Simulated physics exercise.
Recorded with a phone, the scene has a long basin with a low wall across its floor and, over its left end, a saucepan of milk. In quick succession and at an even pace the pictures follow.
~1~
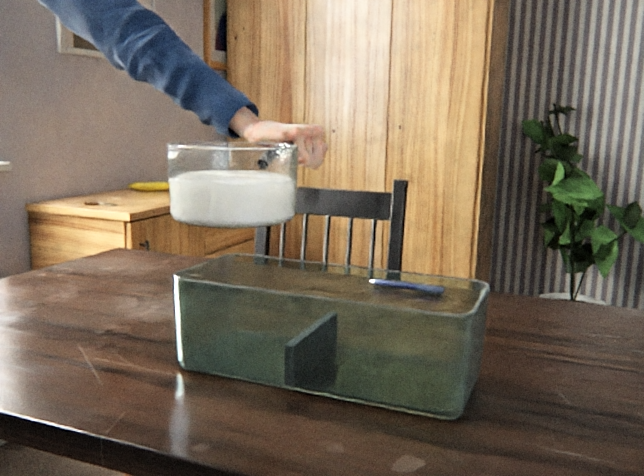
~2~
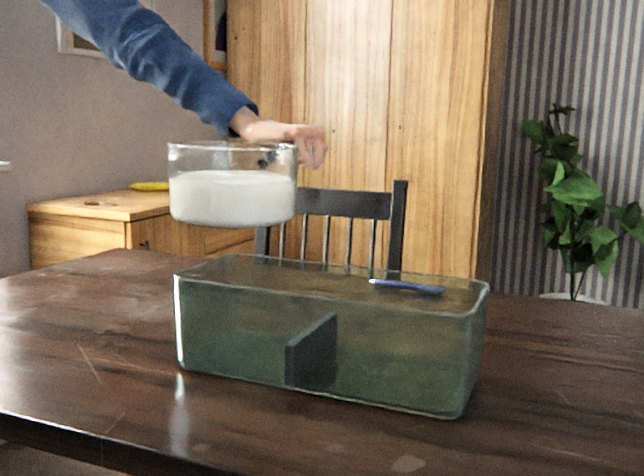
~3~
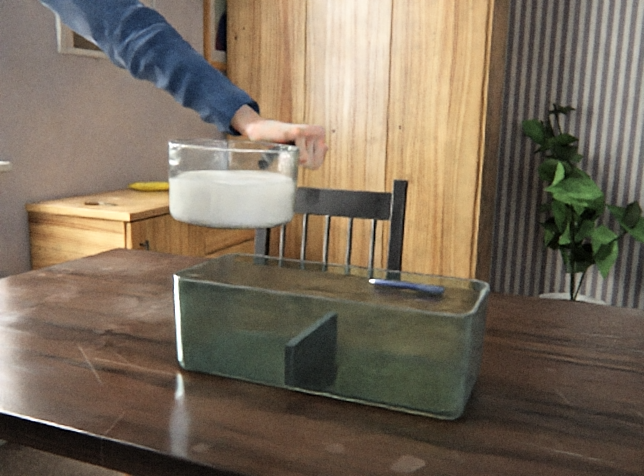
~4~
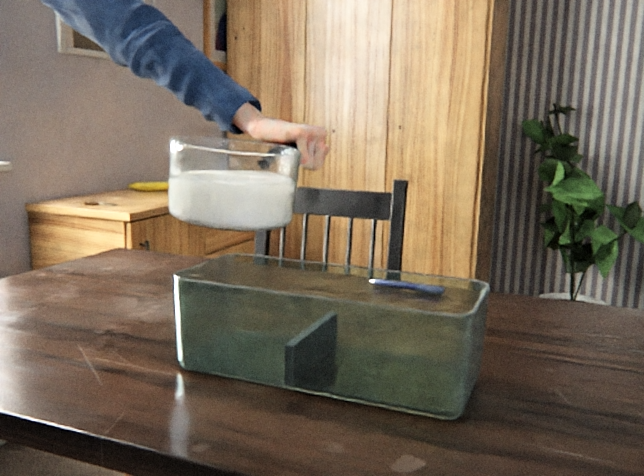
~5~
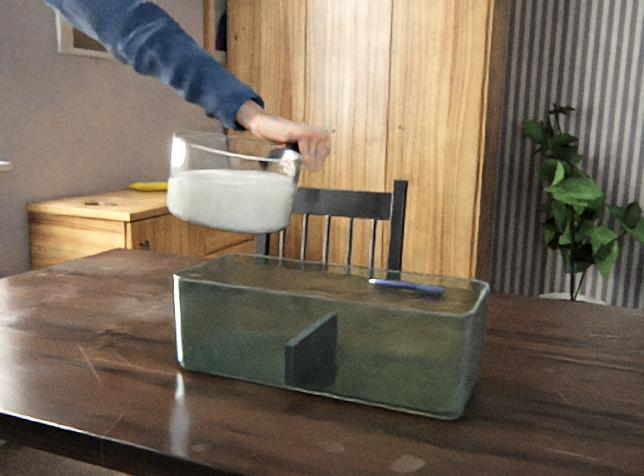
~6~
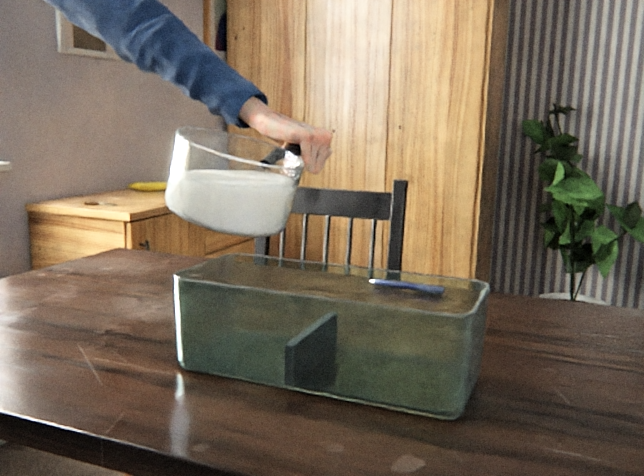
Glass saucepan of milk tilting gradually to the right in a blue-sleeved person's hand above a long glass basin on a table.
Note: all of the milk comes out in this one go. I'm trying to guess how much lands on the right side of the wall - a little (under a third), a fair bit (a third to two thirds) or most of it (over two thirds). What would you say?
I would say a fair bit, a third to two thirds.
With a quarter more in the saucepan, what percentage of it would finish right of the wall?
Estimate: Close to 60 per cent.
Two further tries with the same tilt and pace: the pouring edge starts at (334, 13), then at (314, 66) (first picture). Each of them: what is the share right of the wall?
It comes to about 90 %, followed by about 85 %.
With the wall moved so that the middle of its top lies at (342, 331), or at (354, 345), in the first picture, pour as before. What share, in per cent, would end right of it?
Estimated: 10 % first, 10 % second.
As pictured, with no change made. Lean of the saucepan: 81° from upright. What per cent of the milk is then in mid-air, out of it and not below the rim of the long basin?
It works out to about 30 percent.
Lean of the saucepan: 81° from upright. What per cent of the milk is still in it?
Roughly 60 percent.
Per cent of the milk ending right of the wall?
Close to 50 in a hundred.
A moment on, the saucepan is tipped on its side and 59 per cent is still to pour, 1 is left of the wall and 11 right of it.
Next, the saucepan is tipped right over and 8 per cent is still to pour, 36 is left of the wall and 51 right of it.
Then the saucepan is tipped right over and 0 per cent is still to pour, 48 is left of the wall and 51 right of it.
Later the saucepan is tipped right over and 0 per cent is still to pour, 48 is left of the wall and 51 right of it.
Finally, 48 per cent lies left of the wall, 51 right of it and 1 outside.
